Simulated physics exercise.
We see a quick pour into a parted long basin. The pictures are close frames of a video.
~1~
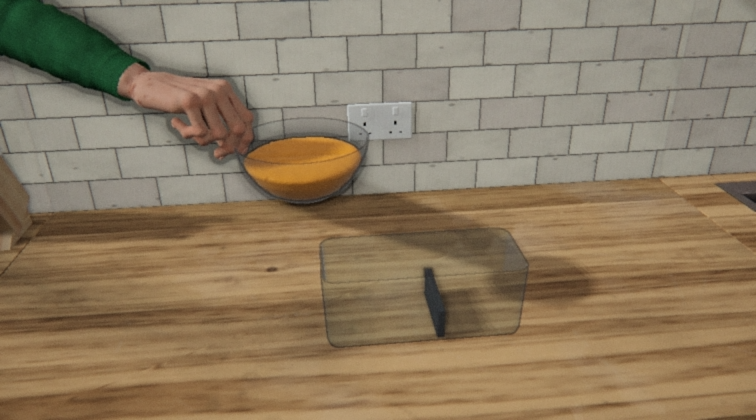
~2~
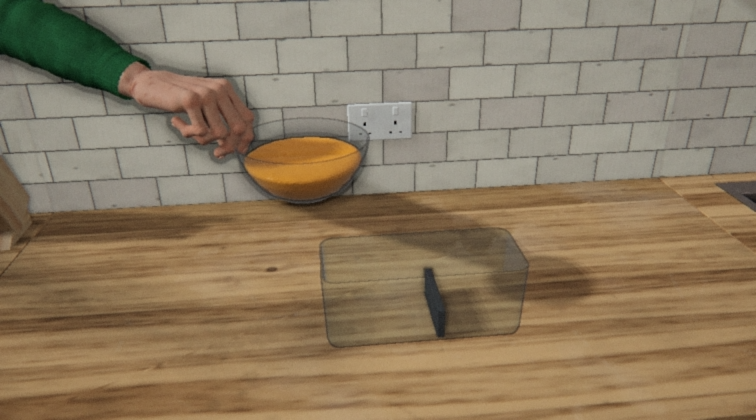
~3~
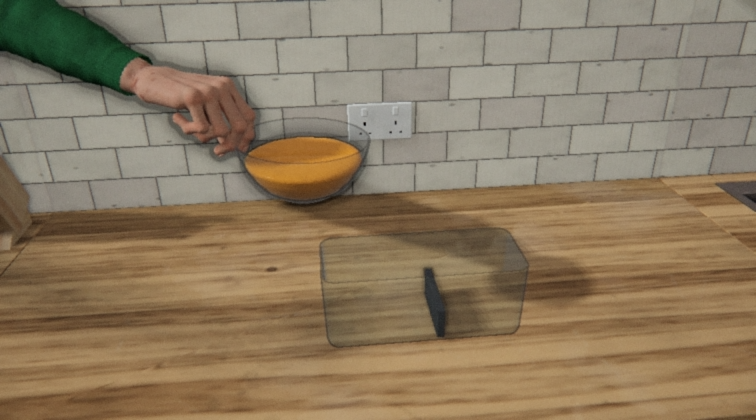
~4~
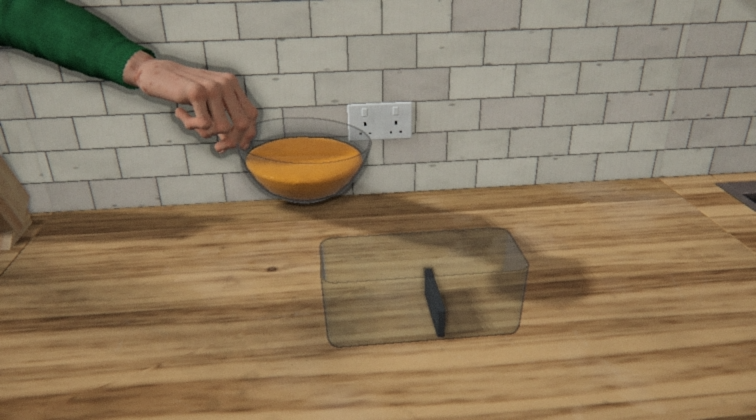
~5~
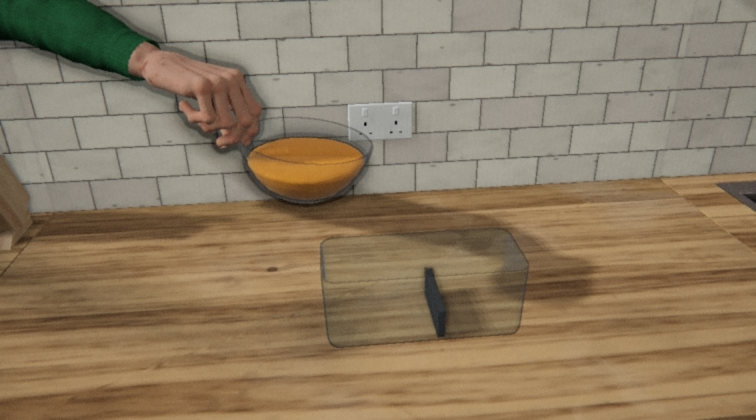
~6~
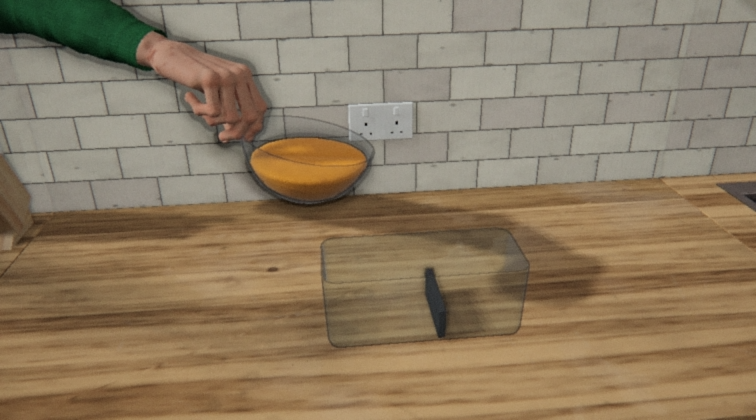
A hand in a green sleeve held a clear bowl of orange liquid above a wooden counter, behind a see-through container with a dark divider, and slowly tilted the bowl slightly to the right.
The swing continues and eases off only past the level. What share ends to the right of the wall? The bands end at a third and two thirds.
In the end less than a third is right of the wall.
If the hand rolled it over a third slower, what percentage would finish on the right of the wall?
Roughly 5 in a hundred.
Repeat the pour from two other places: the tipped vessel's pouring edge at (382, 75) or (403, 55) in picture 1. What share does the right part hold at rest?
Near 40 % and 65 %.
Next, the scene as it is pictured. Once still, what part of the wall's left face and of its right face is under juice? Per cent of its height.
Left: 70 %. Right: 10 %.
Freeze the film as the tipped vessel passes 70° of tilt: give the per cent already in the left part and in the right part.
Left: 10 %. Right: 0 %.
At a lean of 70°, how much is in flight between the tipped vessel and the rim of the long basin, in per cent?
Close to 50 per cent.
A moment on, the tilt is 70° and 42 per cent is still to pour, 10 is left of the wall and 0 right of it.
Next, the tilt is 98° and 2 per cent is still to pour, 89 is left of the wall and 1 right of it.
Then the tilt is 99° and 0 per cent is still to pour, 92 is left of the wall and 5 right of it.
Later the tilt is 99° and 0 per cent is still to pour, 92 is left of the wall and 6 right of it.
At rest 92 per cent lies left of the wall, 6 right of it and 3 outside.
